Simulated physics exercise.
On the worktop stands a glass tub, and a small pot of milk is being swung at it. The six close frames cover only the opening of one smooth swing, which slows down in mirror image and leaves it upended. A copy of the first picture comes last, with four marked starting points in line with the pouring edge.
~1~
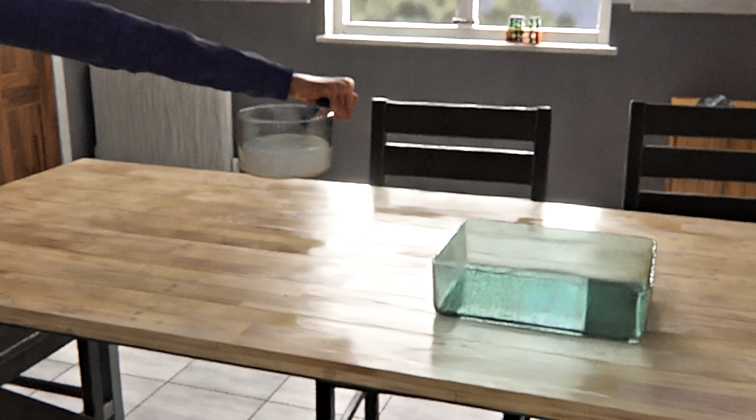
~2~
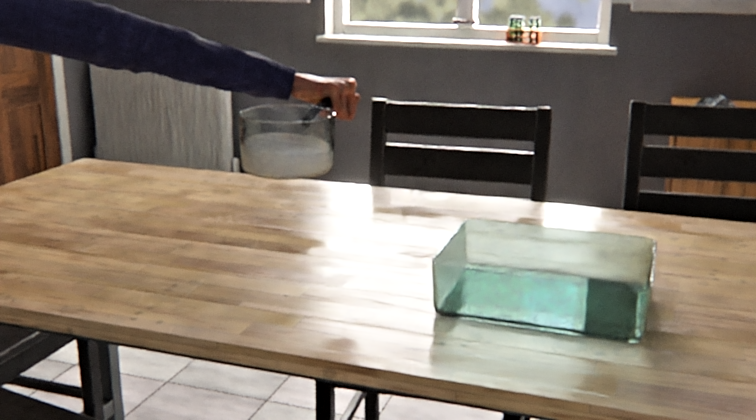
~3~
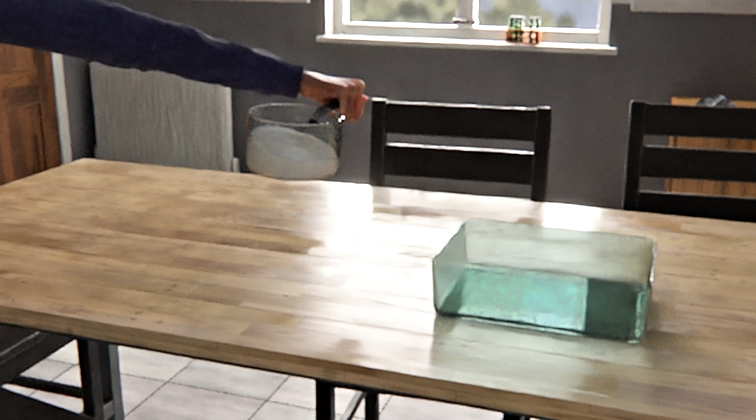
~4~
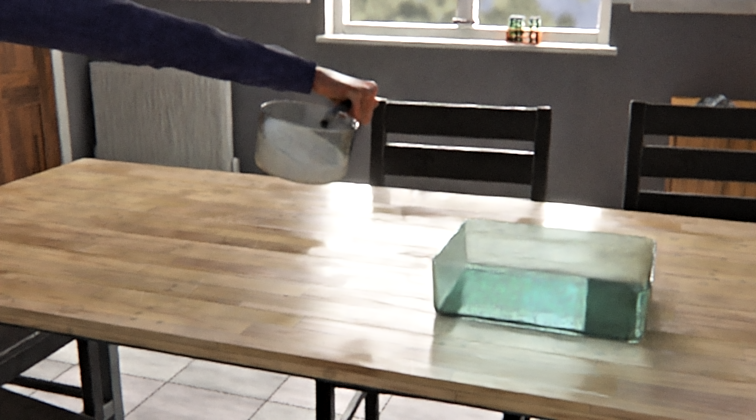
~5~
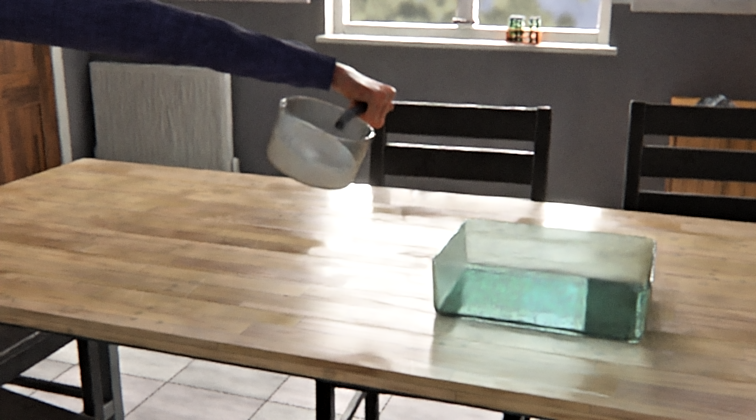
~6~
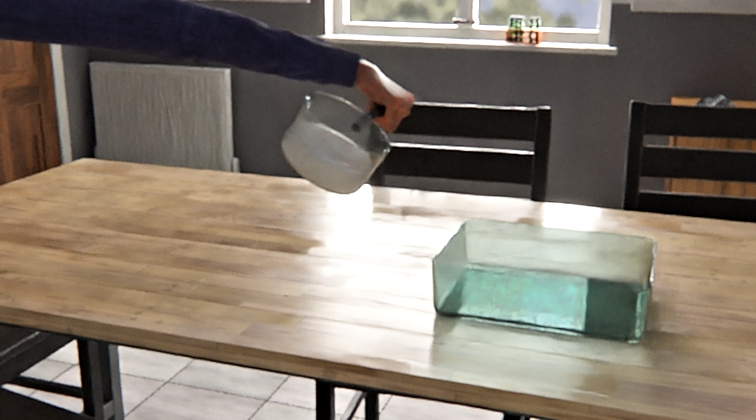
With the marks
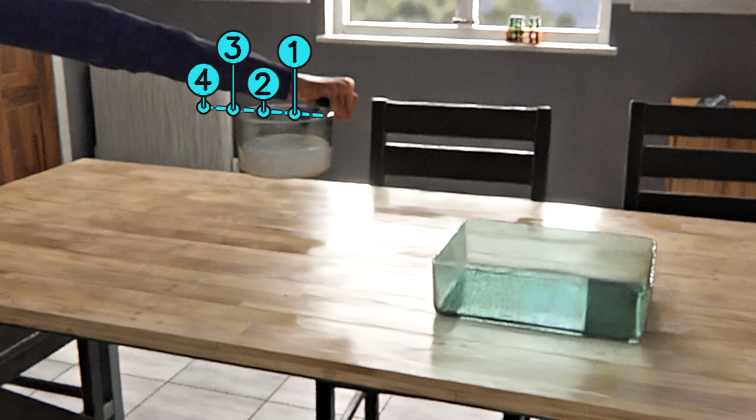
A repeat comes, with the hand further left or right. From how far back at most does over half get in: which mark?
Spot 1 just does it.
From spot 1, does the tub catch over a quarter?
Yes, it does.
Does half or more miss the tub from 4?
Yes, it does.
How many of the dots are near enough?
One of them.
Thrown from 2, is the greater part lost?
Yes.
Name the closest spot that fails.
The answer is 2.
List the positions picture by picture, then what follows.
In the first frame, upright, lip at (327, 115); tub from (433, 311) to (644, 341); nothing has left yet.
In the second frame, upright, lip at (330, 116); nothing has left yet.
In the third frame, tipped about 5°, lip at (338, 120); nothing has left yet.
In the fourth frame, tipped about 12°, lip at (352, 127); nothing has left yet.
In the fifth frame, tipped about 22°, lip at (369, 138); nothing has left yet.
In the sixth frame, tipped about 34°, lip at (386, 150); nothing has left yet.
In cyan, 1 at (294, 113); 2 at (263, 111); 3 at (233, 109); 4 at (203, 107).
For spot 1, about 64 % lands in the tub, 17 % falls short and 18 % goes beside or beyond.
For spot 2, about 21 % lands in the tub, 73 % falls short and 5 % goes beside or beyond.
For spot 3, about 0 % lands in the tub, 97 % falls short and 3 % goes beside or beyond.
For spot 4, about 0 % lands in the tub, 100 % falls short.
